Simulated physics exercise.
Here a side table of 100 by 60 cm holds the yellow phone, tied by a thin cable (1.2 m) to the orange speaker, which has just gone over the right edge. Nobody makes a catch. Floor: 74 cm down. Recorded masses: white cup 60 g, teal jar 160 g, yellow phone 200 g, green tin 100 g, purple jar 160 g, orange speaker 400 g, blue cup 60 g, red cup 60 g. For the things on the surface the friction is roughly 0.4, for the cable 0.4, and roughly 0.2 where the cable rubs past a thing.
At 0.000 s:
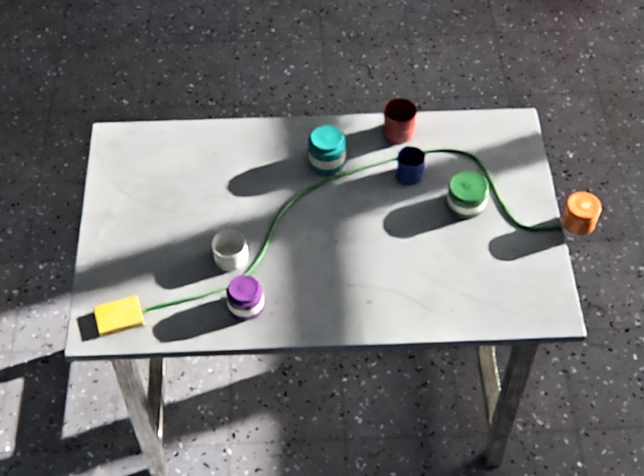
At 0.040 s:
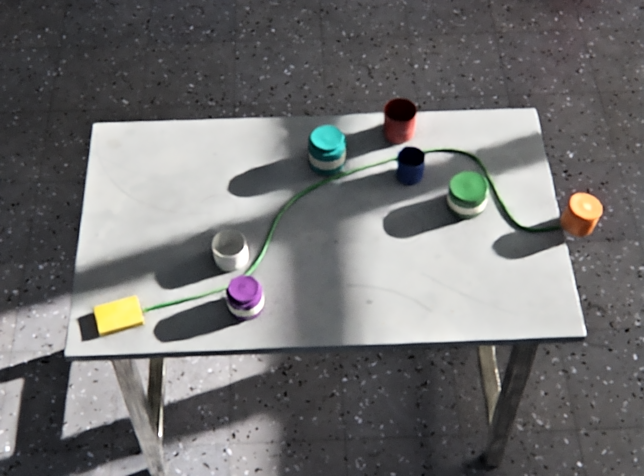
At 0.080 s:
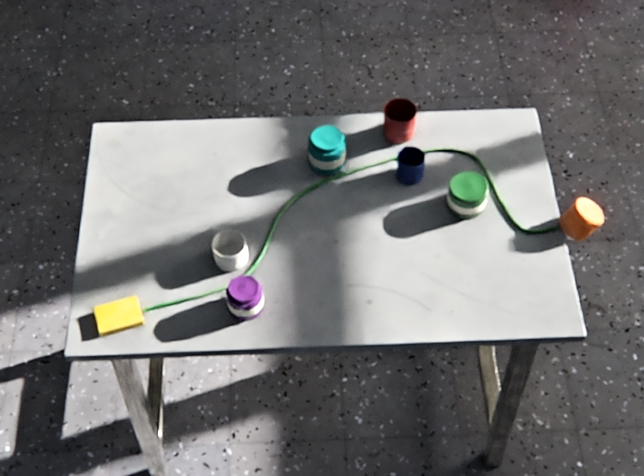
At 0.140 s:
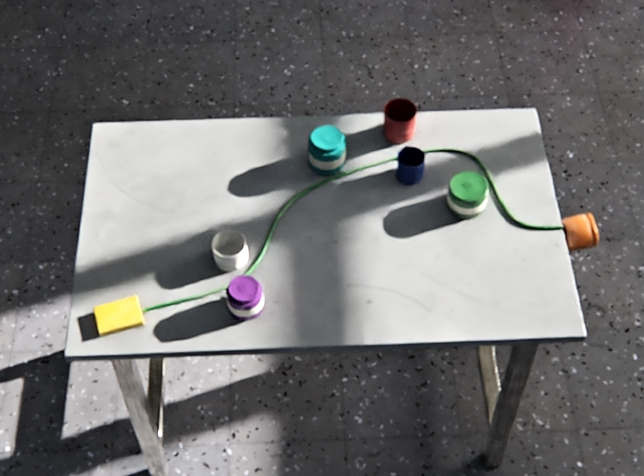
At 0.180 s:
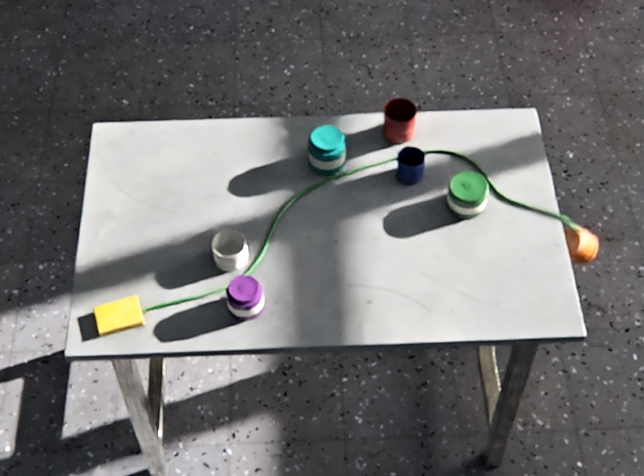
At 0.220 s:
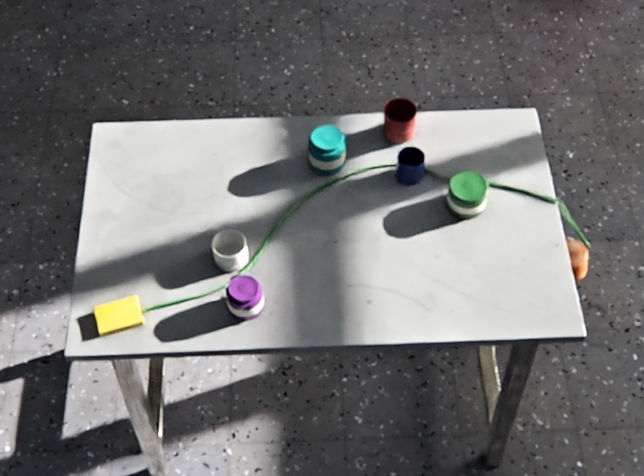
White table with cups and jars, an orange container tipping over the right edge and dropping, pulling a green cord taut.
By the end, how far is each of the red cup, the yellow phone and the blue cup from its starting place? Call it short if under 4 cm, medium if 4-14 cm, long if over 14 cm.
Red cup: Short; yellow phone: Long; blue cup: Long.
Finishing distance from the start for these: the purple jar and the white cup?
Final places, approx.: Purple jar 0 cm off, white cup 2 cm off.
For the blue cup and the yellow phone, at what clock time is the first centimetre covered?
Blue cup 0.26 s; yellow phone 0.30 s, roughly.
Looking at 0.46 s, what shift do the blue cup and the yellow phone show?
The blue cup is 30 cm out and the yellow phone is 15 cm out.
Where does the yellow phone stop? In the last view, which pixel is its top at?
In the last view, the top sits at about (399, 238).
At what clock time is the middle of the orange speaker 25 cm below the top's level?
Answer: 0.30 s on the clock.
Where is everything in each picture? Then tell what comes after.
In the first frame, red cup (400, 110); yellow phone (118, 314); blue cup (411, 156); cable runs through (511, 216) (454, 150) (350, 172) (274, 226) (206, 294).
In the second frame, orange speaker (584, 206); cable runs through (511, 217) (350, 172) (206, 294).
In the third frame, orange speaker (581, 220); cable runs through (511, 217) (350, 172) (206, 294).
In the fourth frame, orange speaker (579, 233); cable runs through (512, 216) (350, 172) (206, 294).
In the fifth frame, orange speaker (576, 246); cable runs through (533, 207) (350, 172) (206, 294).
In the sixth frame, red cup (400, 110); yellow phone (118, 314); blue cup (411, 157); cable runs through (562, 209) (358, 171) (278, 225) (206, 293).
By 0.5 s, the cable's tail end at (210, 283); blue cup 30 cm off its start, yellow phone 14 cm off its start, green tin 11 cm off its start.
By 0.7 s, the cable's tail end at (319, 258); blue cup over the edge, yellow phone 37 cm off its start, orange speaker over the edge.
By 1.0 s, the cable's tail end at (412, 240); blue cup over the edge, yellow phone 56 cm off its start at (390, 240), orange speaker over the edge.
By 1.2 s, the cable's tail end at (421, 238); blue cup over the edge, yellow phone 58 cm off its start, orange speaker over the edge.
By 2.4 s, the cable's tail end at (421, 238); blue cup over the edge, yellow phone 58 cm off its start at (399, 238), red cup 0 cm off its start at (401, 110), orange speaker over the edge.
